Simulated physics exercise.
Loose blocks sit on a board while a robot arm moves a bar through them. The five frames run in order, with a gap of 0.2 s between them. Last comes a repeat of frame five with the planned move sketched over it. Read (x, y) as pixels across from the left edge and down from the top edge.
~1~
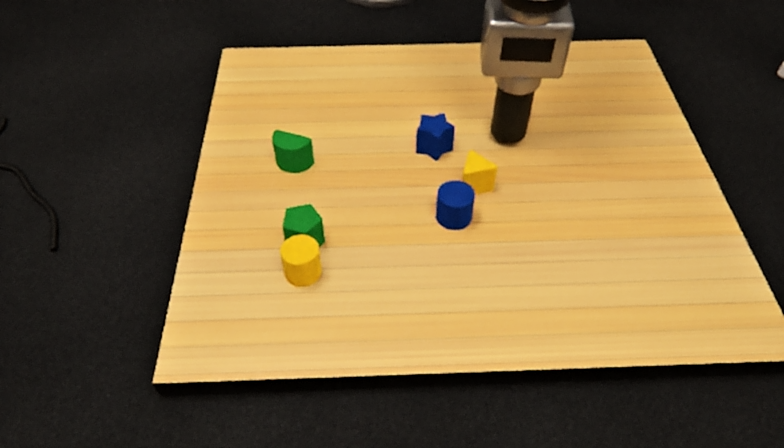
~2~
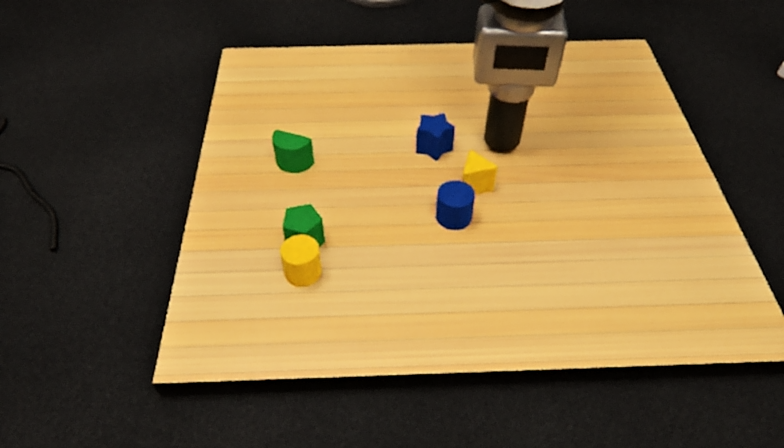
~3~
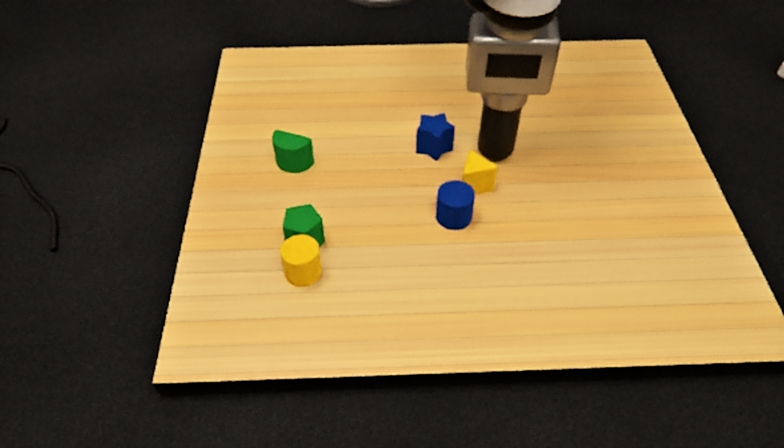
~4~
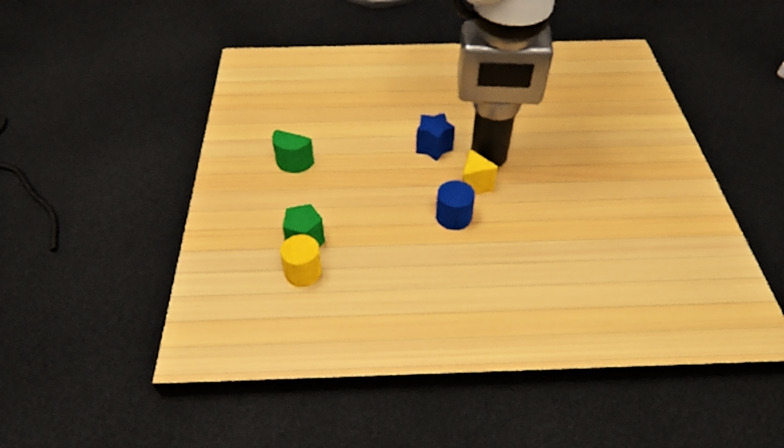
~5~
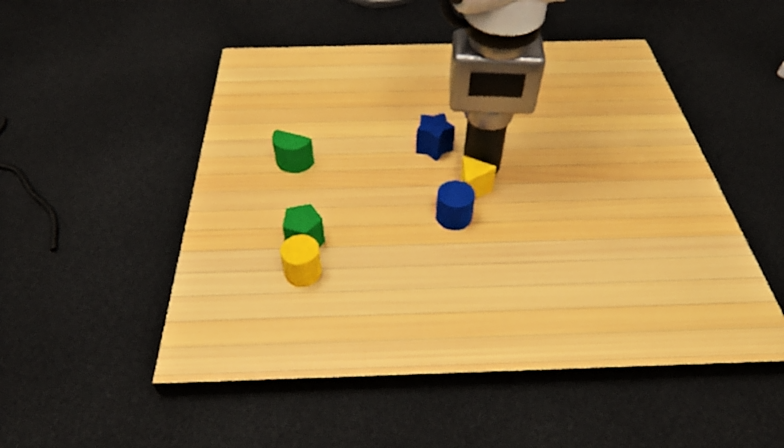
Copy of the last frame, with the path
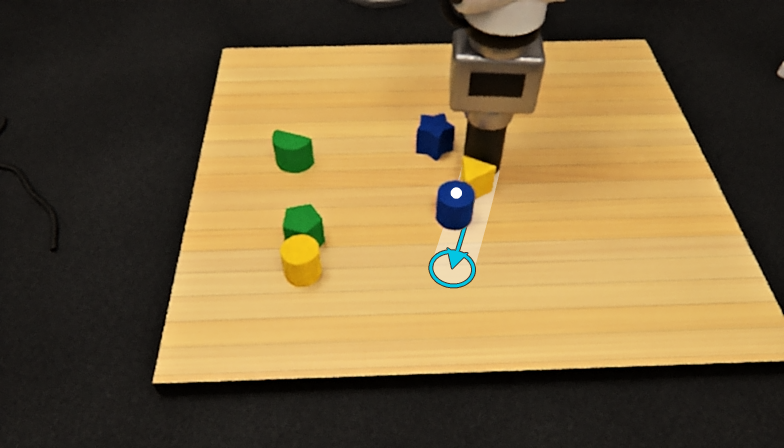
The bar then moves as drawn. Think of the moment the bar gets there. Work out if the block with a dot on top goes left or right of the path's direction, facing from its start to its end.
Well, taking the path from its start to its end as straight ahead, the block with a dot on top moves to the right.
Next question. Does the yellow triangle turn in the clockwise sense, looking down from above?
Short answer: No.
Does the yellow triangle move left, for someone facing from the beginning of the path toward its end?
Yes, that is what happens.
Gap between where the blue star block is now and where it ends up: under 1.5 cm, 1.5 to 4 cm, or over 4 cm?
Goes under 1.5 cm.
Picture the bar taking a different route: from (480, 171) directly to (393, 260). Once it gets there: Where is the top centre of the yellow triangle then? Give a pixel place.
The top centre is at (478, 199).
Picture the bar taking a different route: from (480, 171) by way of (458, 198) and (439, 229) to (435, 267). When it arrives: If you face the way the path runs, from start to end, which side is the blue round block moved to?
Toward the left.
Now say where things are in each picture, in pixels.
Bar tip at (508, 131); block tops, blue star block at (435, 124); blue round block at (456, 193); yellow triangle at (477, 163), in the first picture.
Bar at (502, 139); blocks unchanged, in the second picture.
Bar at (496, 147); blocks unchanged, in the third picture.
Bar at (489, 156); blocks unchanged, in the fourth picture.
Bar at (481, 165); blue star block at (435, 124); blue round block at (456, 193); yellow triangle at (476, 167), in the fifth picture.
Path on the board, from (480, 171) to (452, 268); the dot is on the blue round block.
On the path given first. One third of the way, bar at (473, 195); blue round block at (447, 207); yellow triangle at (477, 201), turned 25° anticlockwise.
Two thirds of the way, bar at (463, 228); blue round block at (430, 224); yellow triangle at (477, 235), turned 45° anticlockwise.
At the end, bar at (453, 263); blue star block in place; blue round block at (414, 235); yellow triangle at (484, 263), turned 80° anticlockwise.
